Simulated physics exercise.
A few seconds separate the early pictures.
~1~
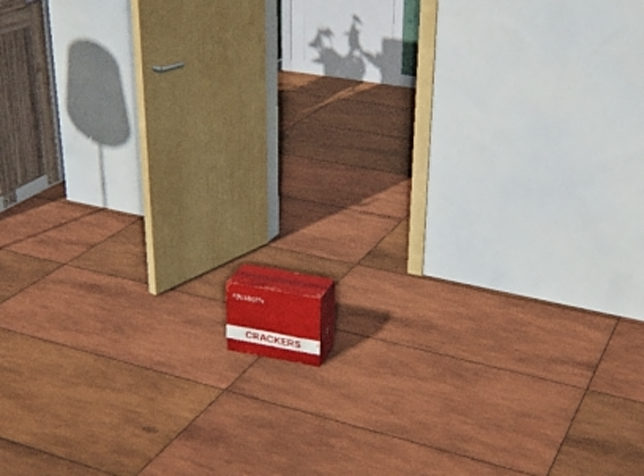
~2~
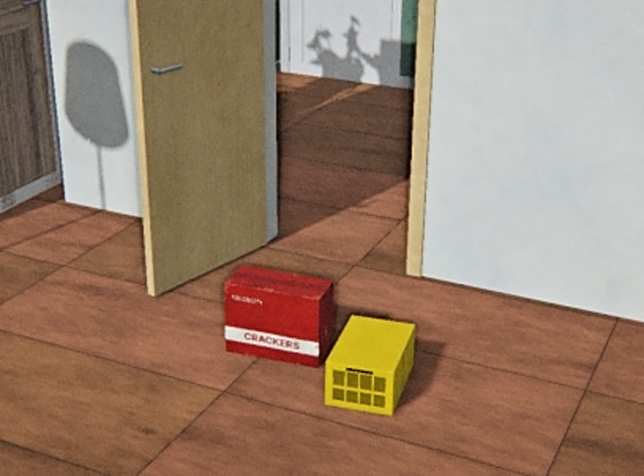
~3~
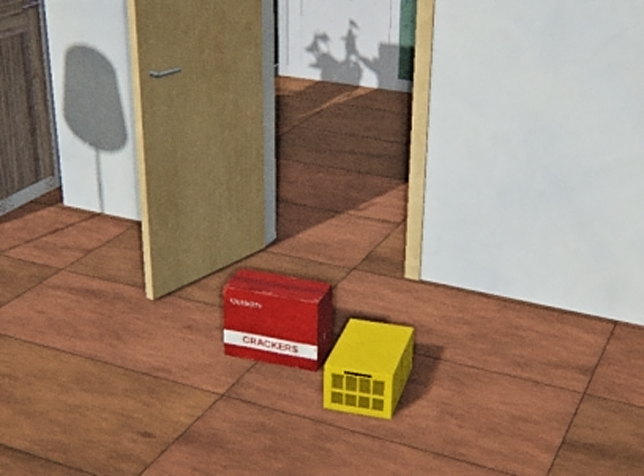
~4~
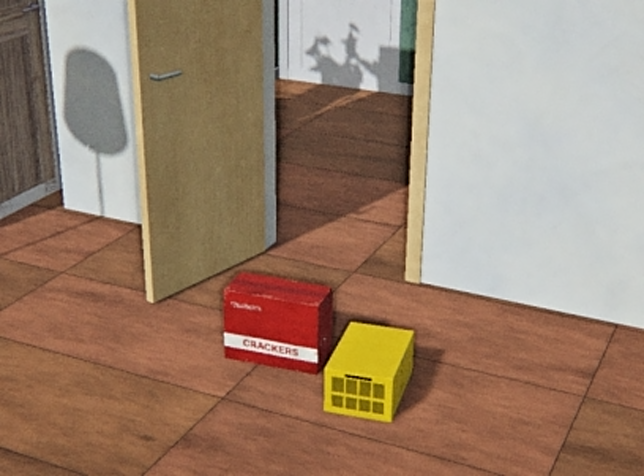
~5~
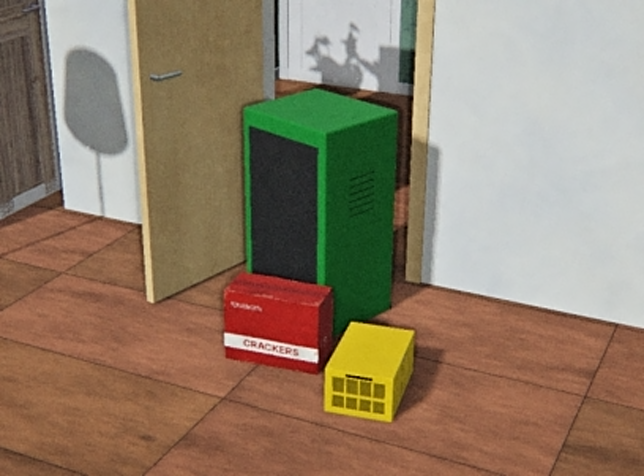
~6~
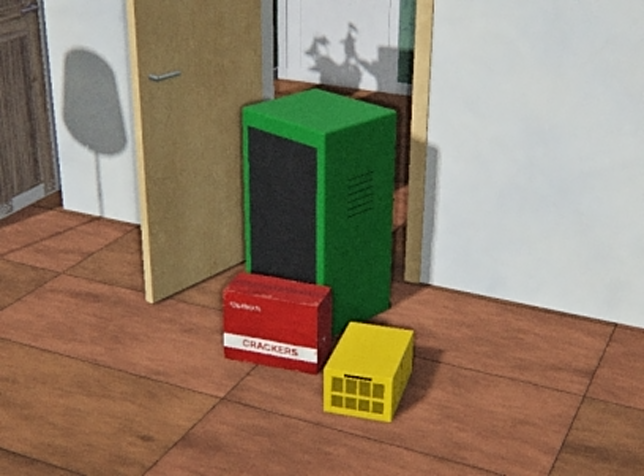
A tall green cabinet with a dark front panel comes into view late, standing in a doorway beside a wide-open wooden door, in a tiled-floor room seen from slightly above. At first only a red crackers box sits on the floor, then a yellow crate appears to its right, and later the green cabinet appears behind them. The door and objects otherwise stay still, while the view barely shifts.
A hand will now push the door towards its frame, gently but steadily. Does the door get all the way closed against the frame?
No.
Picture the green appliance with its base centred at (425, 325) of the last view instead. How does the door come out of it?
What you'd see next is that it swings to completion.
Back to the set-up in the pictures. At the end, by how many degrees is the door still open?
Close to 70 degrees, I'd say.
Then, 0.50 s past the last view, door at 95°.
Then, 0.80 s past the last view, door at 83°.
Then, 1.00 s past the last view, door at 74°.
Finally, door at 71°; all 3 still in place. Final places as the last picture's camera would see them, green appliance near (320, 212).
